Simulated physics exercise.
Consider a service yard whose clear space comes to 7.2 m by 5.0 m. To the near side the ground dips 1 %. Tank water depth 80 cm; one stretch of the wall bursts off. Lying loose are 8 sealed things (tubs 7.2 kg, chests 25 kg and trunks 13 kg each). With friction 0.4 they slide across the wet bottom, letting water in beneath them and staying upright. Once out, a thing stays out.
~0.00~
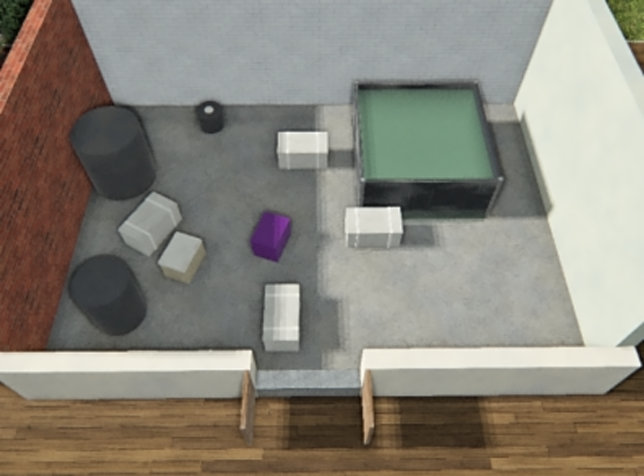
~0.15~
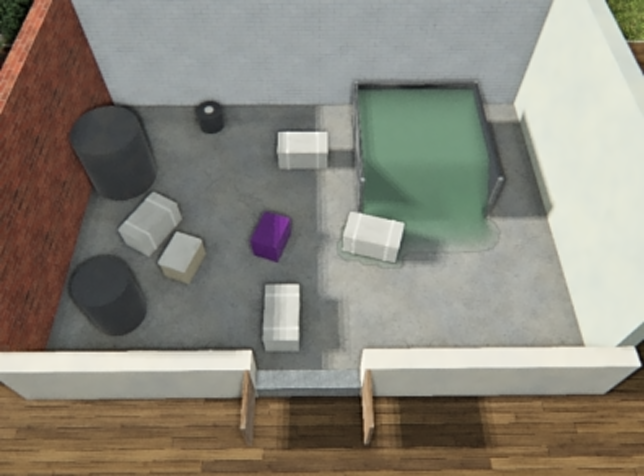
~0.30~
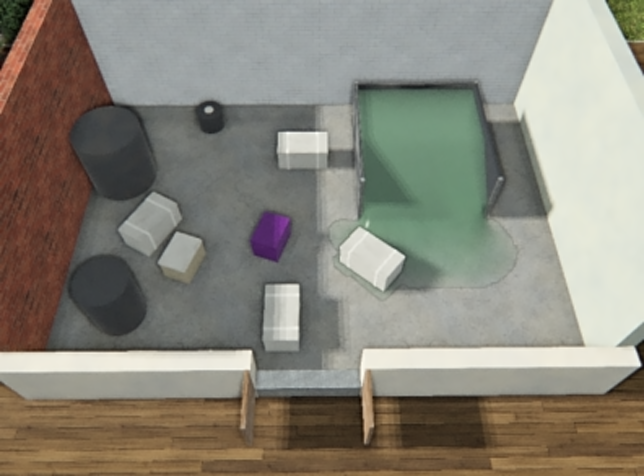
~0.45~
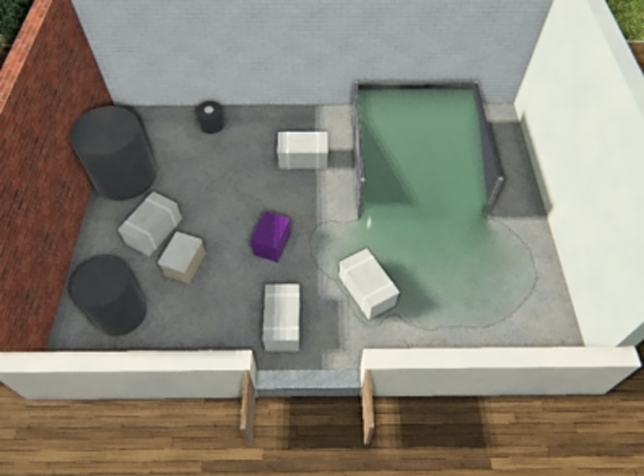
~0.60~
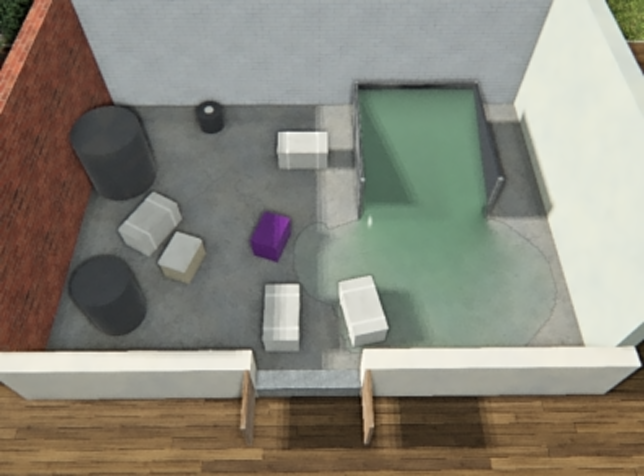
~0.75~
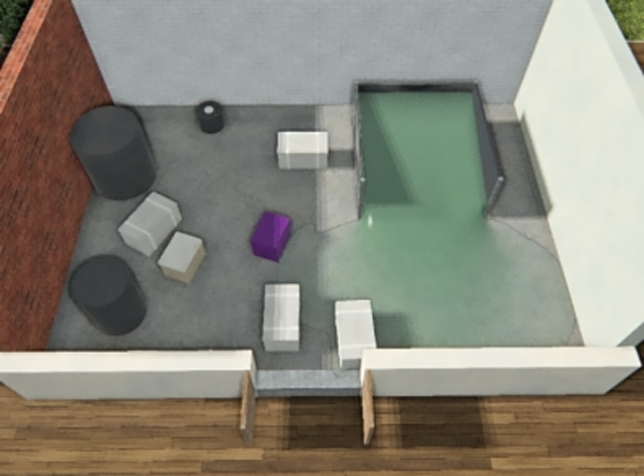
Green water pours from the open near side of a dark-walled tank at the back right of a walled yard, seen from a fixed viewpoint high above the near wall and its open doorway. Dark cylinders, pale boxes and a purple chest sit on the grey floor. The water spreads across the right side, turning one white box and pushing it toward the doorway, while the others stay put.
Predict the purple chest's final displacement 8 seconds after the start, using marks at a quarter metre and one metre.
It remains nearby.
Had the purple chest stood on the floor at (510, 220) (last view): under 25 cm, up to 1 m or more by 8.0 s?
Put there, it wanders off a long way.
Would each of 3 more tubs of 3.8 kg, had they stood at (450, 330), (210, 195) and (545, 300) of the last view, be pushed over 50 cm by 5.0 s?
In sequence: Goes beyond; stays within; goes beyond.
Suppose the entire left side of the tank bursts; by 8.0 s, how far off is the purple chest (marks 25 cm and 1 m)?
So the purple chest winds up far off.
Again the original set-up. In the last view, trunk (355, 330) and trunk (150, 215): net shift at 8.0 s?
Taking them in turn, the shifts are 400 cm and 200 cm.
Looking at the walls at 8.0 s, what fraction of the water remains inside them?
Around 82 per cent of the water is still in there.
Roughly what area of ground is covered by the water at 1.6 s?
That flooded area is roughly 15 m2.
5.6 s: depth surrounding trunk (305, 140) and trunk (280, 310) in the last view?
First roughly 2 cm, second roughly 9 cm.
After 1.6 s the purple chest is near (270, 229), 0.0 m from its start, aground; 0 of 8 are out; 1 afloat.
After 3.6 s the purple chest is near (270, 229), 0.0 m from its start, aground; 0 of 8 are out; 2 afloat.
After 5.6 s the purple chest is near (269, 229), 0.0 m from its start, aground; 0 of 8 are out; 2 afloat.
After 8.0 s the purple chest is near (269, 229), 0.0 m from its start, aground; 0 of 8 are out; 6 afloat.
